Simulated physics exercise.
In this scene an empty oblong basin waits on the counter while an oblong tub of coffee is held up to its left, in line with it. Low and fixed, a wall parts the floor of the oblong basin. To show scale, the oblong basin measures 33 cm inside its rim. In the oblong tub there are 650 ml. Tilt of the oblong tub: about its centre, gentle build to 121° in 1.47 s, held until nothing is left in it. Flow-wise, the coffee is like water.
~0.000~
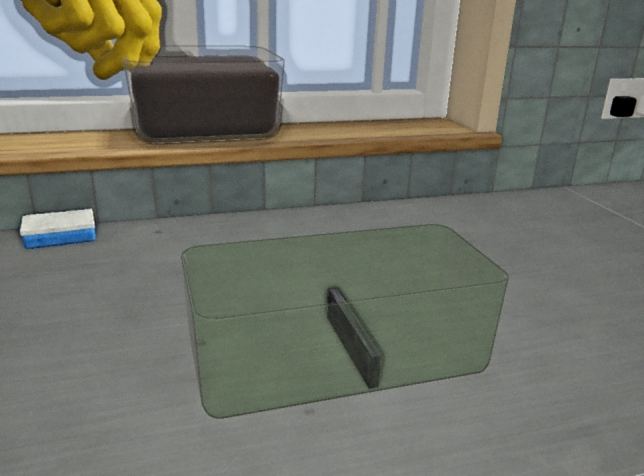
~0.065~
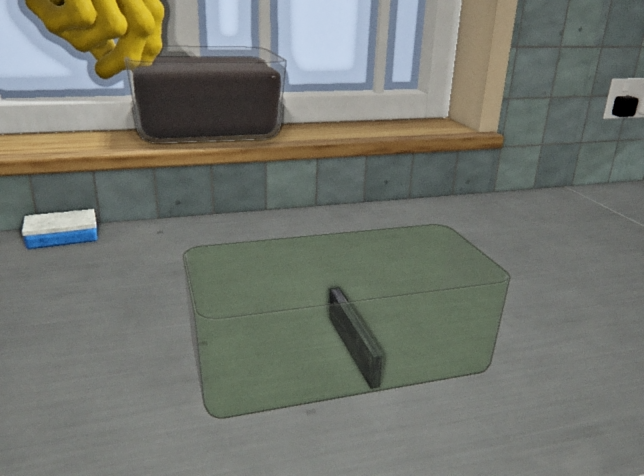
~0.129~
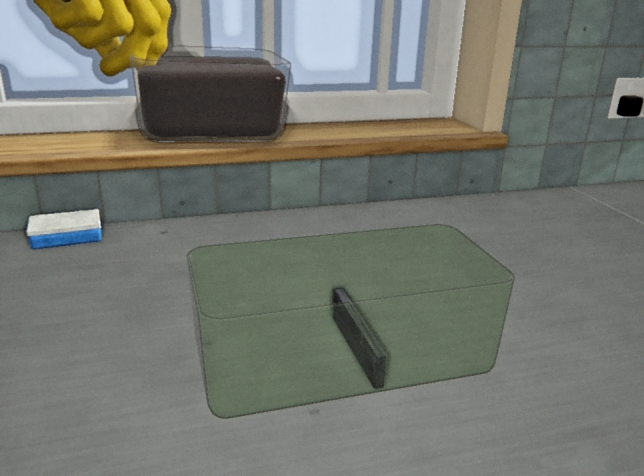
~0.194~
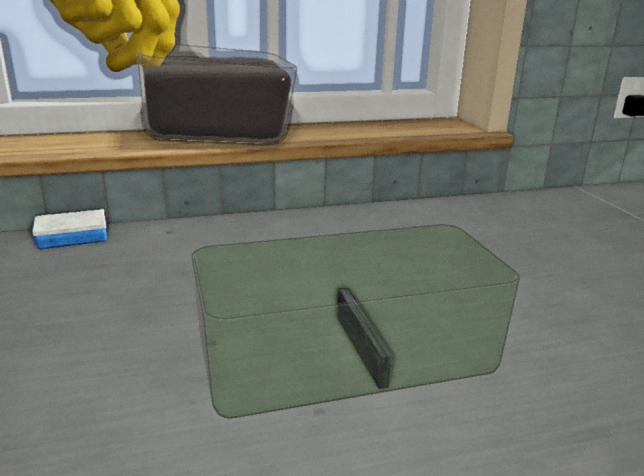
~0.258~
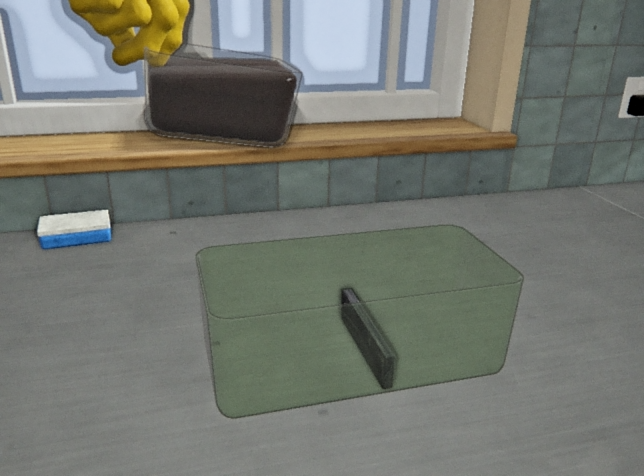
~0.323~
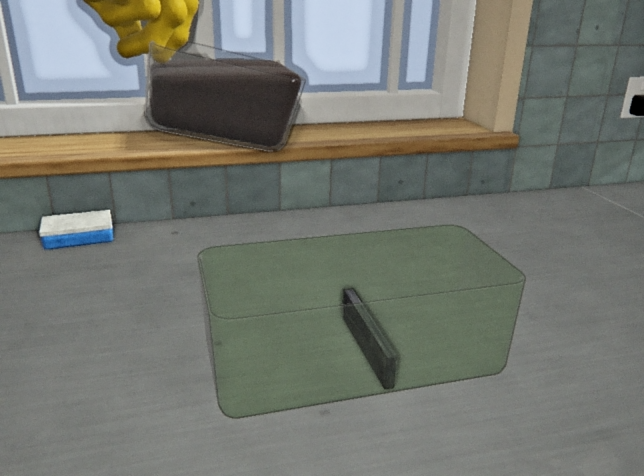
A grey kitchen counter is seen from slightly above, facing a wooden windowsill, a white-framed window and green-grey wall tiles. A translucent green oblong basin with a dark upright divider sits on the counter, a blue-and-white sponge lies to the left, and a yellow-gloved hand is above a clear tub of dark brown coffee. The tub gradually leans rightward, its right side lowering, while the view drifts slightly left.
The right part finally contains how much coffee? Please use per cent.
About 46 in every hundred parts.
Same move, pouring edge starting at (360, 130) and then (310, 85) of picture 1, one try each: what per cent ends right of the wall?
I'd expect close to 85 per cent and then close to 70 per cent.
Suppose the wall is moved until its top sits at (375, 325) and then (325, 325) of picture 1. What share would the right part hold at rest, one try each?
Result: 10 per cent, then 70 per cent.
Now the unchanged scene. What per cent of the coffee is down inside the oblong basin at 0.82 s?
About 28 per cent.
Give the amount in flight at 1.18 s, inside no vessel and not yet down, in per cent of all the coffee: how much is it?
I'd say some 8 per cent is in the air.
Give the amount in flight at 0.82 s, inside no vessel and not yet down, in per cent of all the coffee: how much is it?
Some 42 % is the figure.
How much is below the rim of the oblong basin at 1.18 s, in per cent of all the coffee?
Looks like about 90 % of the whole amount.
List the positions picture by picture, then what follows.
In the first picture, it leans 0°; its right rim is at (273, 56); the coffee meets the walls at (129, 67) and (269, 66); the oblong basin's rim runs from (188, 282) to (476, 251); the wall's top is at (352, 321).
In the second picture, it leans 1°; its right rim is at (275, 57); the coffee meets the walls at (131, 66) and (271, 65).
In the third picture, it leans 2°; its right rim is at (280, 59); the coffee meets the walls at (136, 66) and (276, 67).
In the fourth picture, it leans 5°; its right rim is at (286, 63); the coffee meets the walls at (143, 67) and (281, 66).
In the fifth picture, it leans 9°; its right rim is at (291, 68); the coffee meets the walls at (148, 68) and (287, 69).
In the sixth picture, it leans 14°; its right rim is at (294, 75); the coffee meets the walls at (150, 69) and (292, 68).
By 0.82 s the tilt is 71° and 31 per cent is still to pour, 12 is left of the wall and 15 right of it.
By 1.18 s the tilt is 110° and 2 per cent is still to pour, 44 is left of the wall and 45 right of it.
By 1.56 s the tilt is 121° and 0 per cent is still to pour, 52 is left of the wall and 46 right of it.
By 1.97 s the tilt is 121° and 0 per cent is still to pour, 52 is left of the wall and 47 right of it.
At rest 52 per cent lies left of the wall, 46 right of it and 1 outside.
